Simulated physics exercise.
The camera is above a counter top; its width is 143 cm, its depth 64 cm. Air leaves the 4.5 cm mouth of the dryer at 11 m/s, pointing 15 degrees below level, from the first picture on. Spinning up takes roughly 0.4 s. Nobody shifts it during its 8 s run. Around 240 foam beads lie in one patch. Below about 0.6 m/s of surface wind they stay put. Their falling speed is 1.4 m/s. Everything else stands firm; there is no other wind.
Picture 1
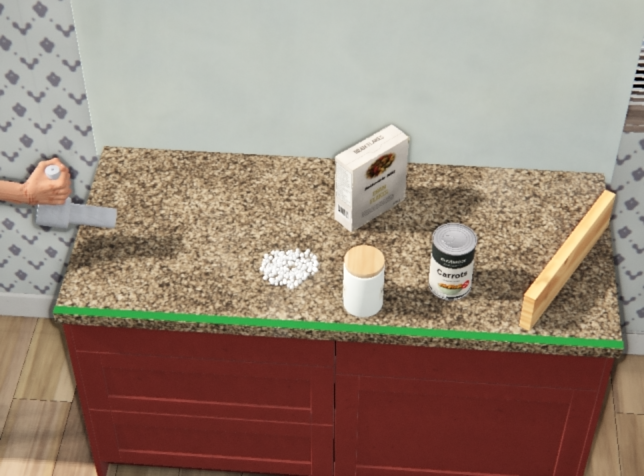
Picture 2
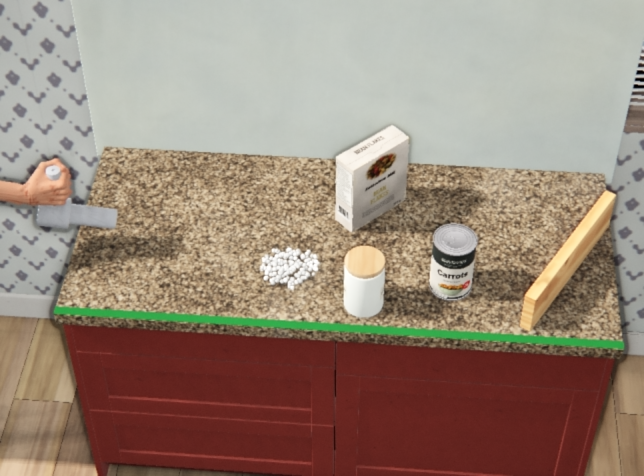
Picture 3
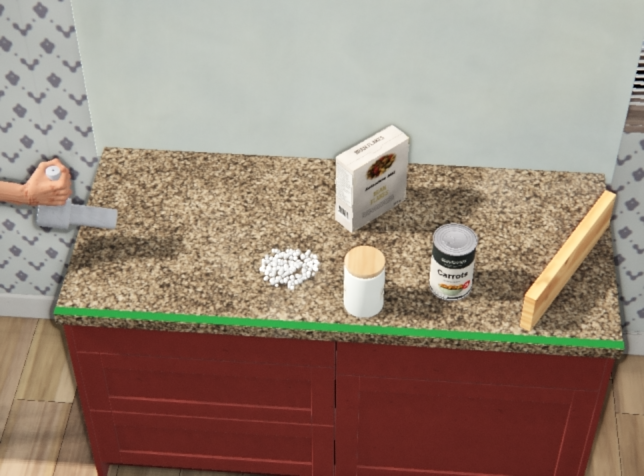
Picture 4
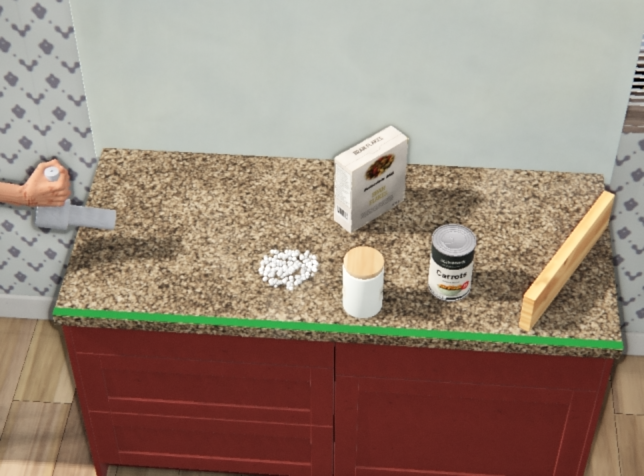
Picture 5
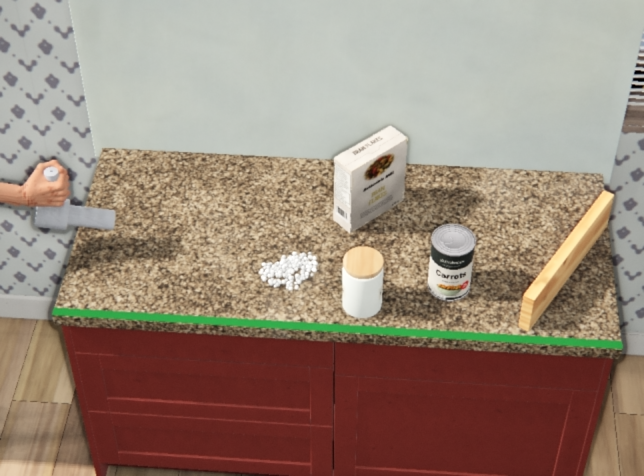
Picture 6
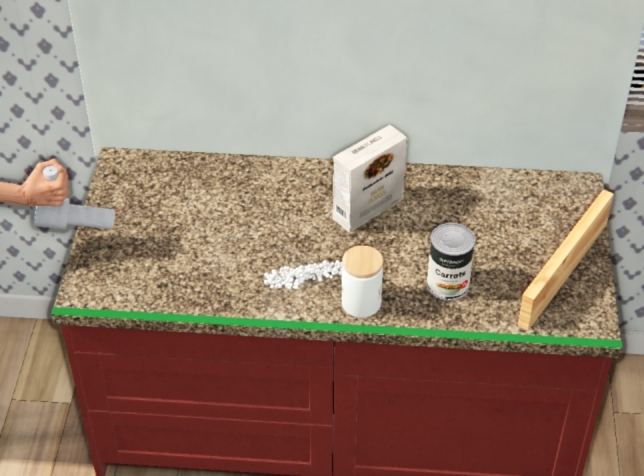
White foam beads lie still, then spread right across the counter toward a jar.
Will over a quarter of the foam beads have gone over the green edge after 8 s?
As for a quarter going over the green edge: Yes.
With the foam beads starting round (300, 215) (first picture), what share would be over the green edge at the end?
Then about 0 %.
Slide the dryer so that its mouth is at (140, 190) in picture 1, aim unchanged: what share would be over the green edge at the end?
It would be near 30 %.
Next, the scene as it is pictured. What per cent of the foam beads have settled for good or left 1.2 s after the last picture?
Near 90 %.
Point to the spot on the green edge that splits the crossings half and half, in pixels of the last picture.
At about (368, 333).
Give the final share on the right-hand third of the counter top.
Near 1 %.
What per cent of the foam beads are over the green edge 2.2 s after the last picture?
Near 90 %.
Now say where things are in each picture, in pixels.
In the first frame, the middle of the foam beads is near (287, 271), none has stirred yet and the mouth of the dryer is at (116, 219).
In the second frame, the middle of the foam beads is near (286, 267), none has stirred yet and the green edge is centred on (335, 331).
In the third frame, the middle of the foam beads is near (286, 266), none has stirred yet, the top of a jar is at (365, 260) and the top of a carton is at (373, 147).
In the fourth frame, the middle of the foam beads is near (285, 267) and none has stirred yet.
In the fifth frame, the middle of the foam beads is near (291, 268), the farthest in sight from the dryer is at (316, 265) and about 15 % have left their places.
In the sixth frame, the middle of the foam beads is near (306, 275), the farthest in sight from the dryer is at (344, 268) and about 70 % have left their places.
Then, 1.2 s after the last picture, 93 % are over the green edge; 93 % have settled or left.
Then, 2.2 s after the last picture, 94 % are over the green edge; 96 % have settled or left.
Then, 4.0 s after the last picture, 95 % are over the green edge; 97 % have settled or left.
Then, 7.6 s after the last picture, at the end, 97 % are over the green edge.
